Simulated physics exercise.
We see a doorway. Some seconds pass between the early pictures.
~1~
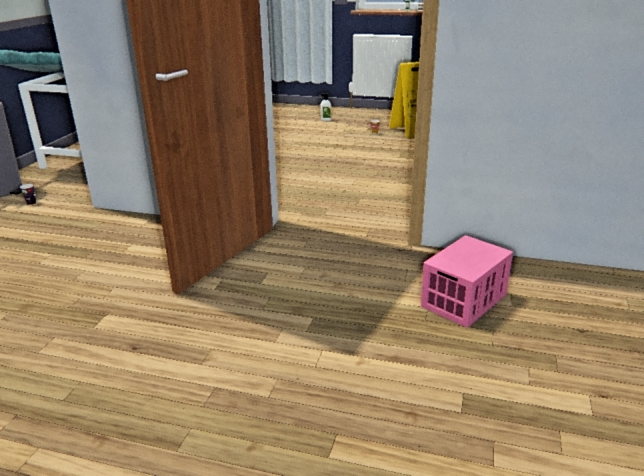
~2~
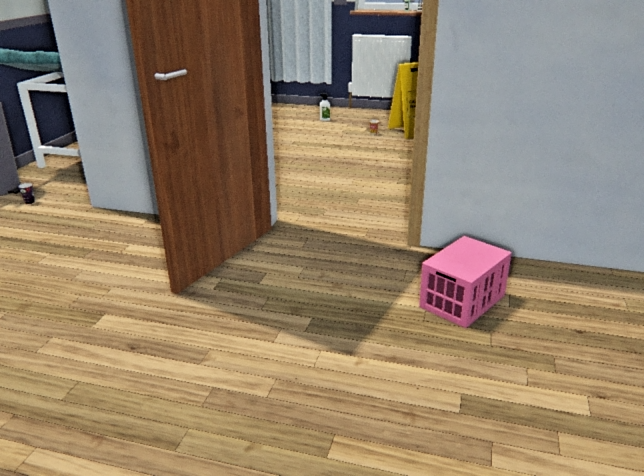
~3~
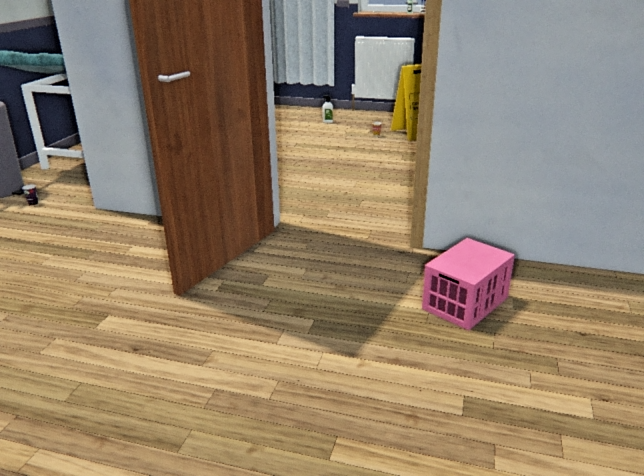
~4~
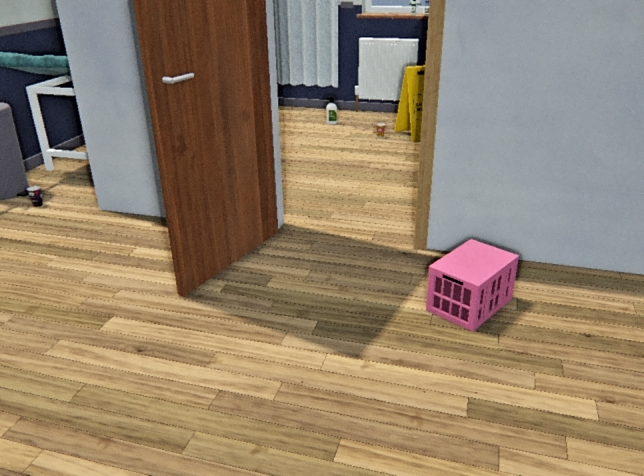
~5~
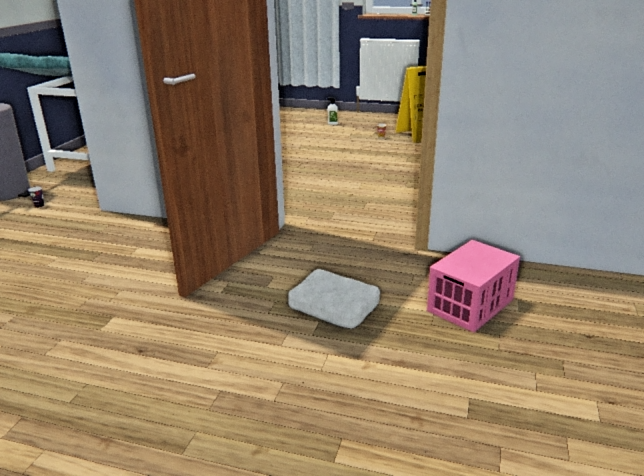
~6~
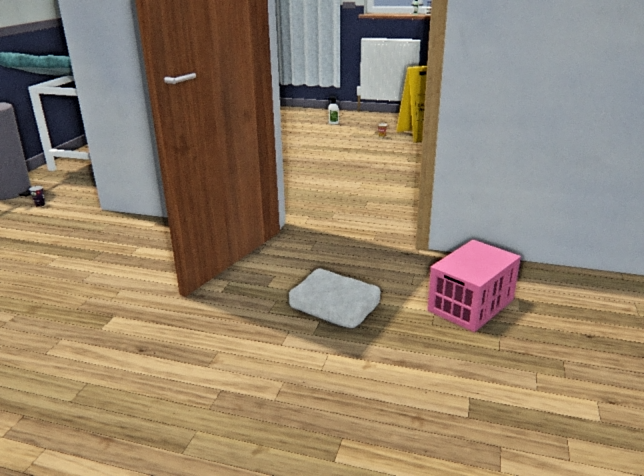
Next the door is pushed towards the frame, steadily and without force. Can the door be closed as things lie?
It shuts.
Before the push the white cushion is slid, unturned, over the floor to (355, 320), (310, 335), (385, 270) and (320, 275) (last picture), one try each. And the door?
First, it reaches the frame; second, it reaches the frame; third, it is blocked; fourth, it is blocked.
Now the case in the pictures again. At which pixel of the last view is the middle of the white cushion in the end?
At about (391, 301).
Then, 1.20 s past the last view, door 62° open; white cushion displaced a little near (345, 298).
Then, 1.70 s past the last view, door 43° open; white cushion displaced about its own width near (385, 301).
Finally, door 0° open; moved from the start, white cushion; pink crate still in place. Final places as the last picture's camera would see them, white cushion near (391, 301).
